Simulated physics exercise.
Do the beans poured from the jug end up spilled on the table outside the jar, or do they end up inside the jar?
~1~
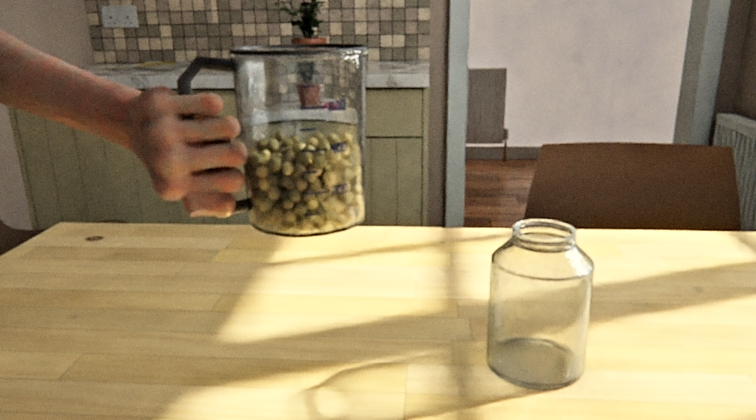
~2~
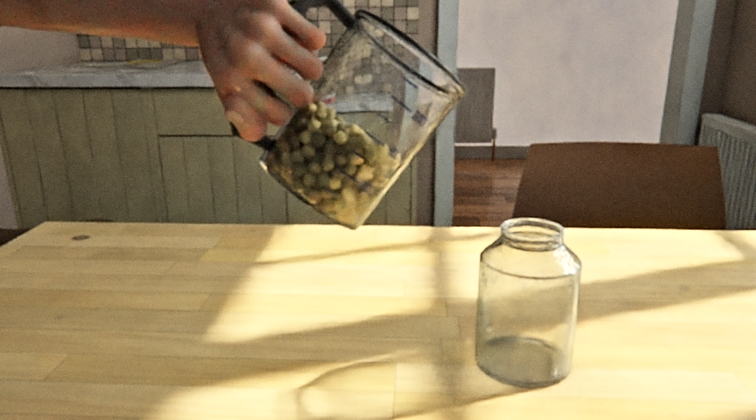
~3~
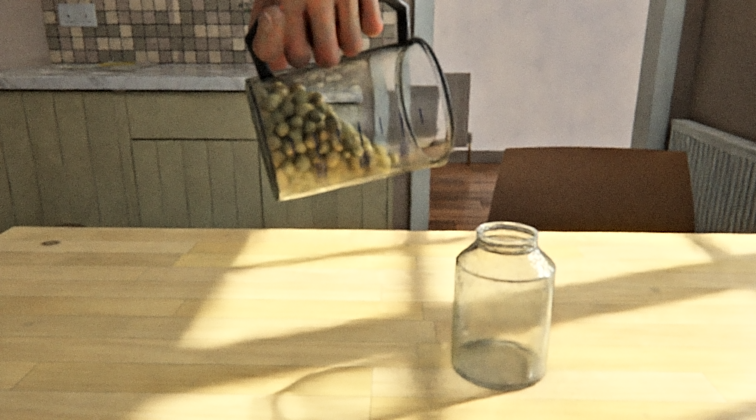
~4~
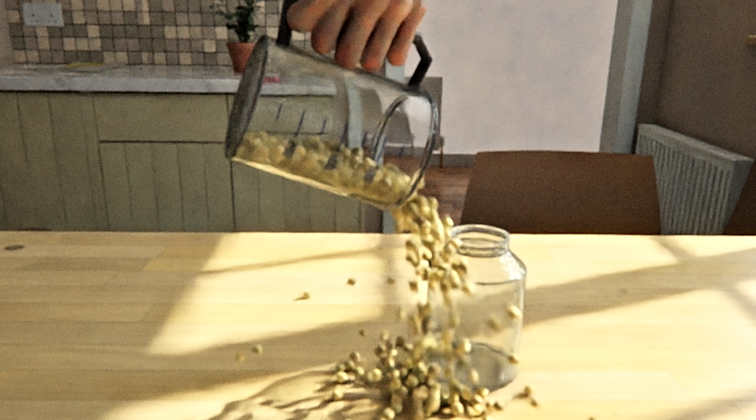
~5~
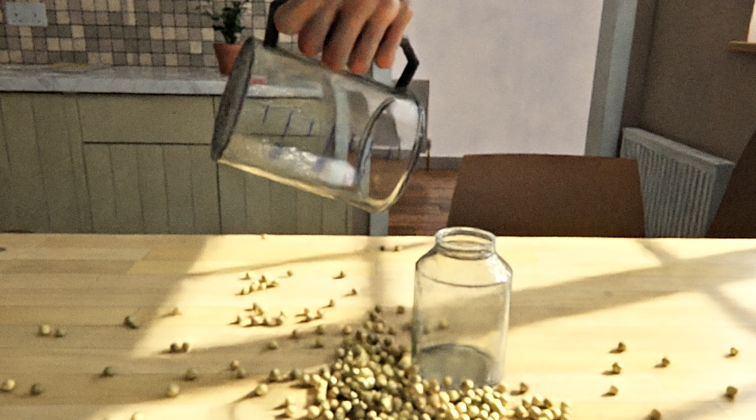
They end up spilled outside the jar, heaped and scattered over the table. The jar stays empty.
A hand at the upper left holds a clear jug with a dark handle, partly filled with pale green-brown beans, above a sunlit wooden table in a kitchen, seen from the front. An open, empty glass jar stands on the table to the right, with a brown chair, a radiator and tiled cabinets behind. The hand moves the jug right and tips it onto its side as the view pans slightly right. The beans stream over the rim, falling just left of the jar and scattering. At the end the jug is empty, the beans lie heaped and strewn across the table, and the jar remains empty.
